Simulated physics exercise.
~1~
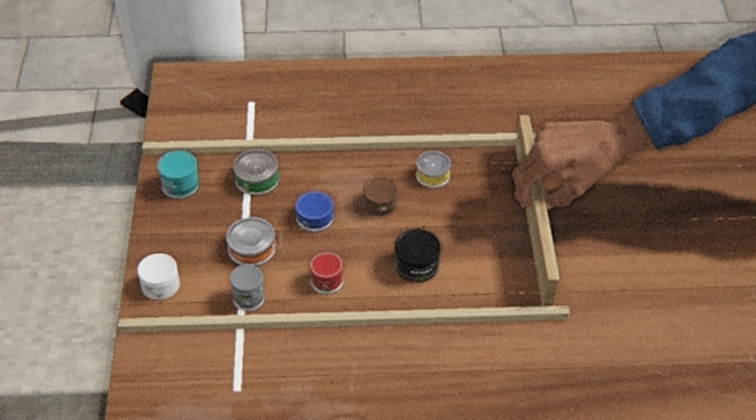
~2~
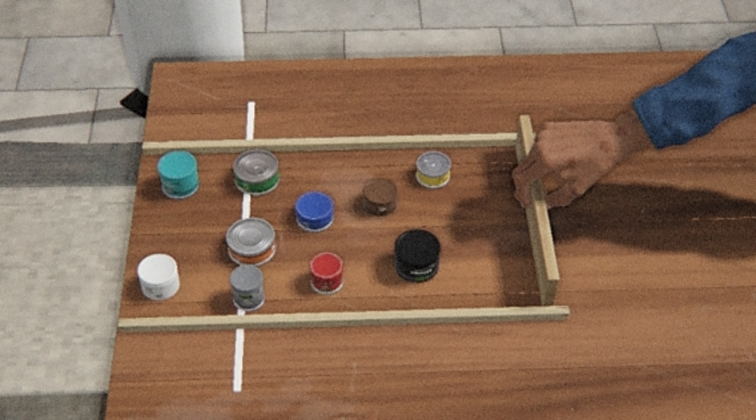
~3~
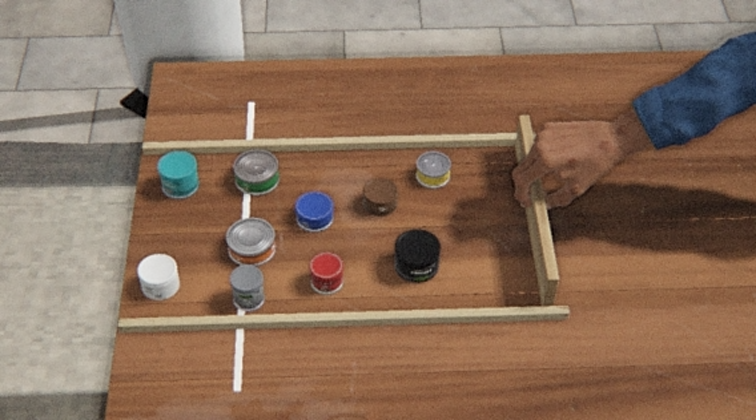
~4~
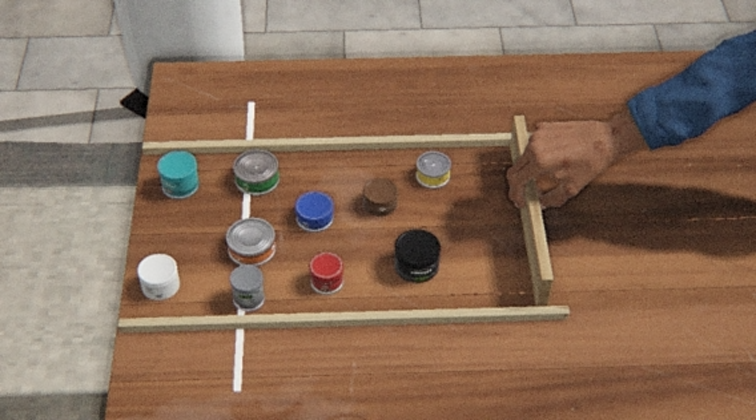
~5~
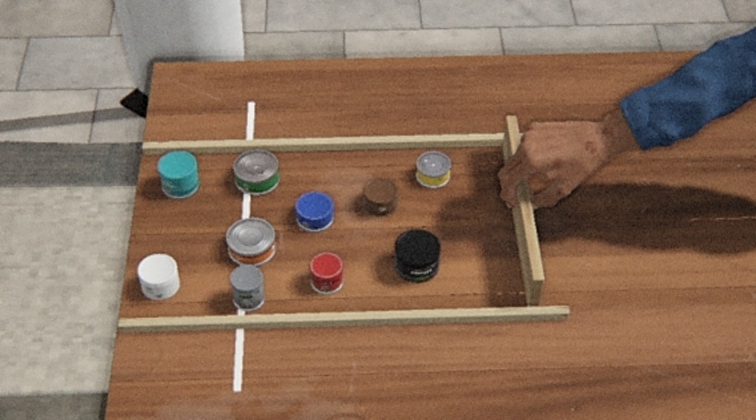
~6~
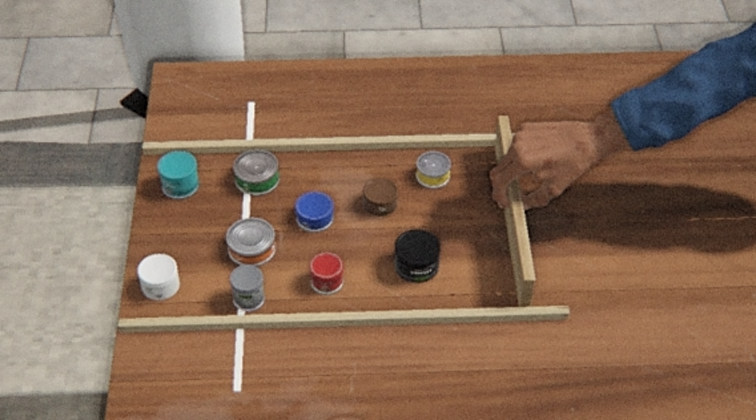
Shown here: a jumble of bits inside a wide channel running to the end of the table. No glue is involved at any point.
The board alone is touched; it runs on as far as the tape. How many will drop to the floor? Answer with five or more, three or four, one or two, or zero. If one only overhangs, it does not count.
The count that falls is zero.
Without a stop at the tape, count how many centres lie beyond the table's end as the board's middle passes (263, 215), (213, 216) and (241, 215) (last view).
Taking the three positions in turn, the counts come to 0, 1 and 0.
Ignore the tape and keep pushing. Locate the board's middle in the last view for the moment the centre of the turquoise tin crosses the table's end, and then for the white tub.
(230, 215) and (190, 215), roughly.
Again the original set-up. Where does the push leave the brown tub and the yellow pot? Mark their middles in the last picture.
The brown tub finishes at (229, 199); the yellow pot finishes at (231, 173).
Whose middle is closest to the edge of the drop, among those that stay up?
Turquoise tin ends nearest.
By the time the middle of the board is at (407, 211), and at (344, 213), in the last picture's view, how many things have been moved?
One spot: 2. Other spot: 5.
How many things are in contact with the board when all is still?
5 in contact.
Soon after, none off yet; white tub at rest near (159, 277); turquoise tin at rest near (179, 175); grey tin at rest near (248, 288).
In the end, the number that fall off is zero.
